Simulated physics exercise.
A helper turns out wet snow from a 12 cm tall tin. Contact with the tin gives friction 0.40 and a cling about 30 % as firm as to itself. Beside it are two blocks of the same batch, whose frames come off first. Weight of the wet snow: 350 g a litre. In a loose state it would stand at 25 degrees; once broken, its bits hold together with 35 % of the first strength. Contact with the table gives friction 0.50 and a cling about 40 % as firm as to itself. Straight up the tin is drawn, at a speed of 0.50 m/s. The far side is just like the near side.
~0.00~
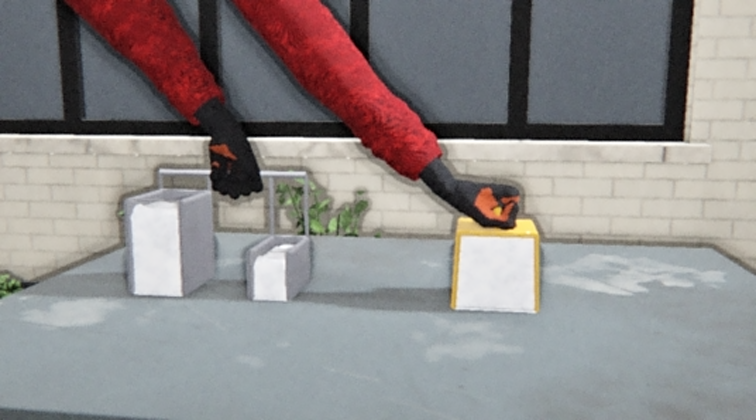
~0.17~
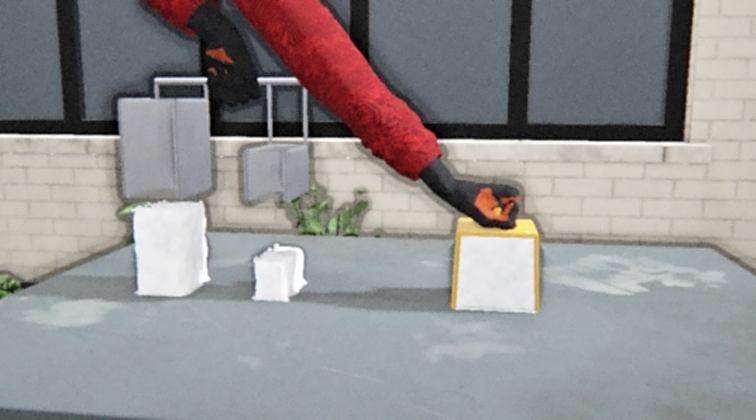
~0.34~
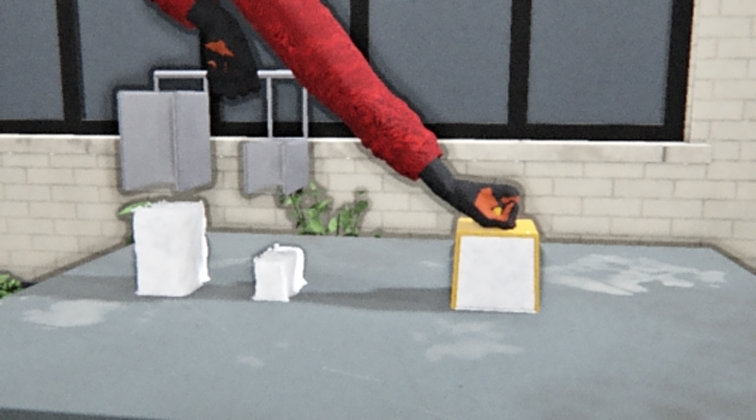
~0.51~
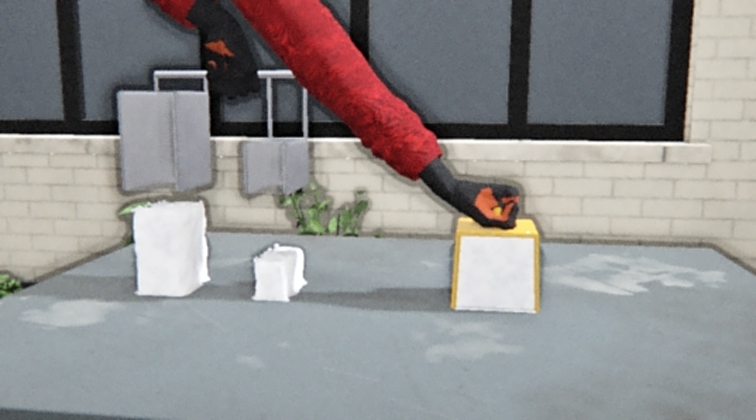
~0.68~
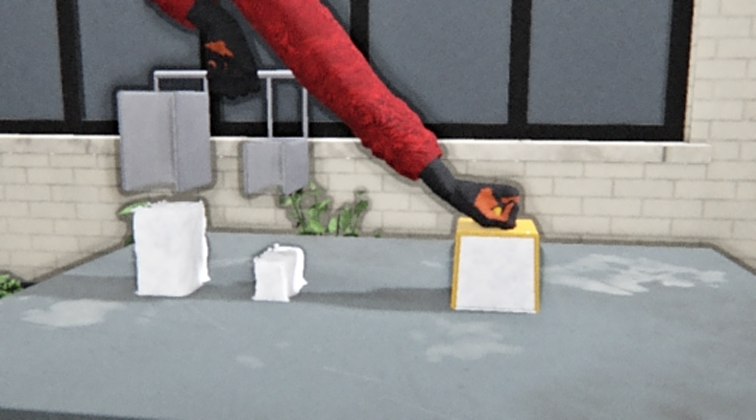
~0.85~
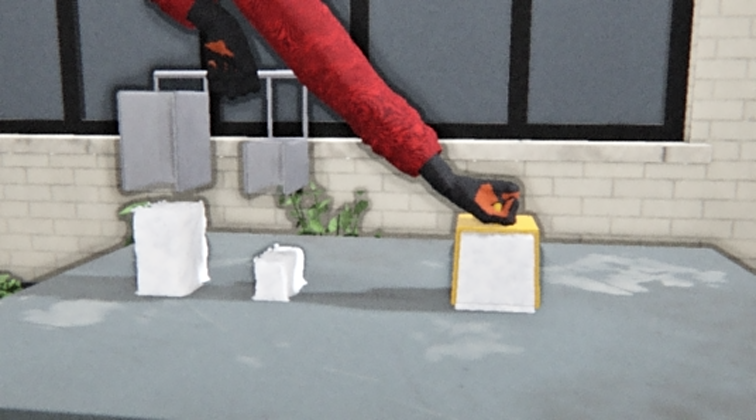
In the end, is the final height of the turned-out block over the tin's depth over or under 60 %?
Higher than 60 %.
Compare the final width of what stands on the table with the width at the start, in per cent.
Near 100 % by the end.
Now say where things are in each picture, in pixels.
The first picture shows top corner of the tin at (533, 239), not yet moved; crest of the wet snow at (528, 239); block heights 15 cm, 6.8 cm (left to right).
The second picture shows top corner of the tin at (533, 239), not yet moved; crest of the wet snow at (528, 239); block heights 15 cm, 6.7 cm (left to right).
The third picture shows top corner of the tin at (533, 239), not yet moved; crest of the wet snow at (528, 239); block heights 15 cm, 6.7 cm (left to right).
The fourth picture shows top corner of the tin at (533, 239), not yet moved; crest of the wet snow at (528, 239); block heights 15 cm, 6.7 cm (left to right).
The fifth picture shows top corner of the tin at (533, 239), not yet moved; crest of the wet snow at (528, 239); block heights 15 cm, 6.7 cm (left to right).
The sixth picture shows top corner of the tin at (533, 235), moved 6 mm; crest of the wet snow at (528, 239); block heights 15 cm, 6.7 cm (left to right).
After 1.03 s, the tin is up by 9.0 cm.
After 1.25 s, the tin is up by 20 cm; what stands on the table is 99 % of the tin's depth.
After 1.46 s, the tin is up by 24 cm; what stands on the table is 99 % of the tin's depth.
After 1.68 s, the tin is up by 24 cm; what stands on the table is 99 % of the tin's depth.
After 1.78 s, the tin is up by 24 cm; what stands on the table is 99 % of the tin's depth.
